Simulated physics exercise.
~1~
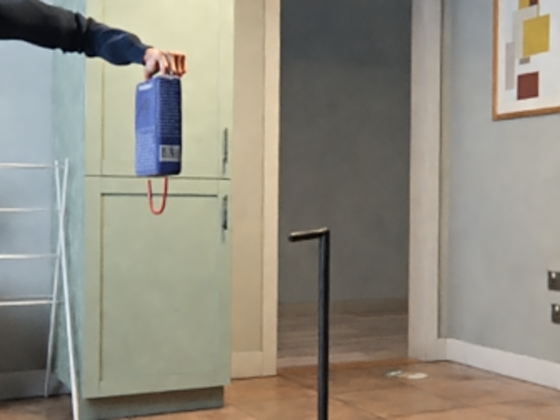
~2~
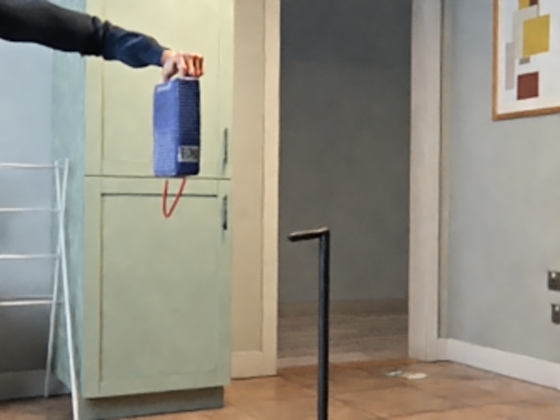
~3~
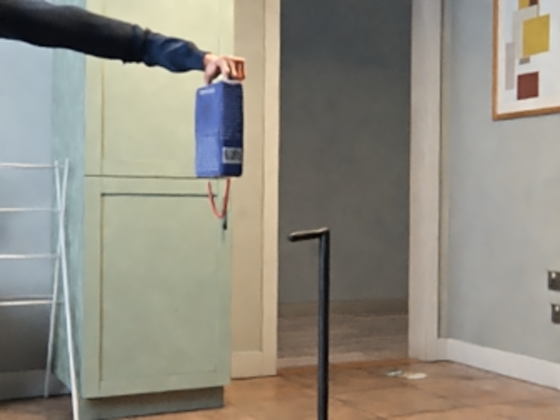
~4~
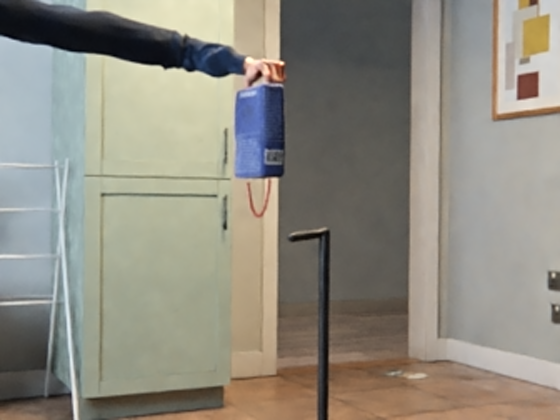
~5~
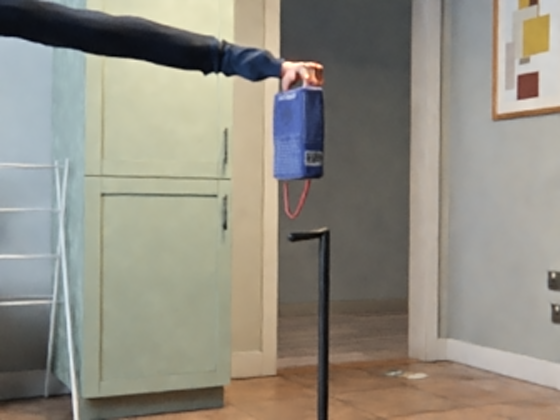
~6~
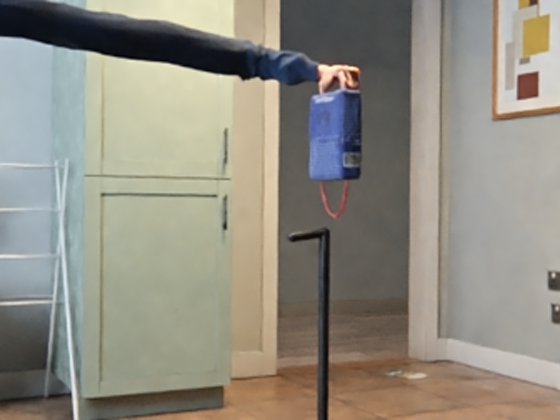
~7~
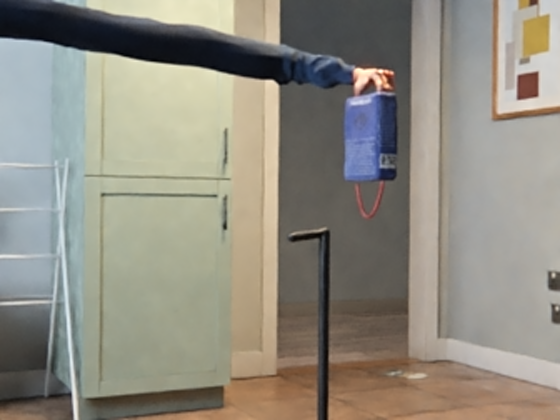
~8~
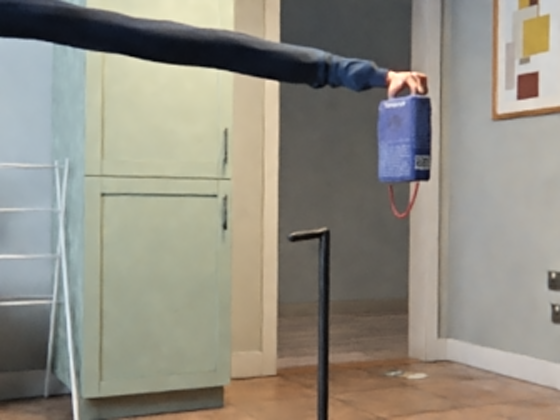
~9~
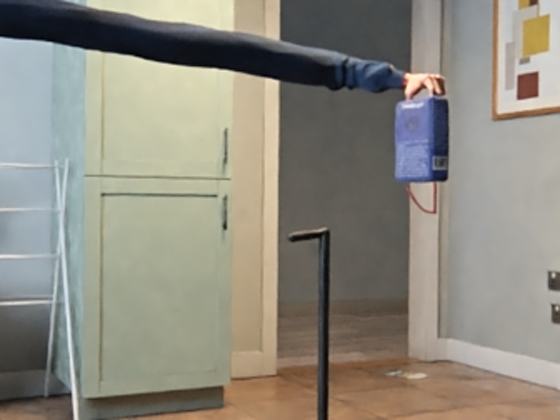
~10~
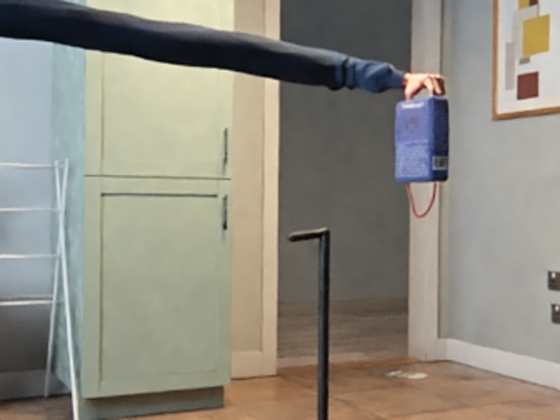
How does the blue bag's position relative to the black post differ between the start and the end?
At the start the blue bag is held to the left of the post, in front of the green cupboard. At the end it is held to the right of the post, by the edge of the doorway.
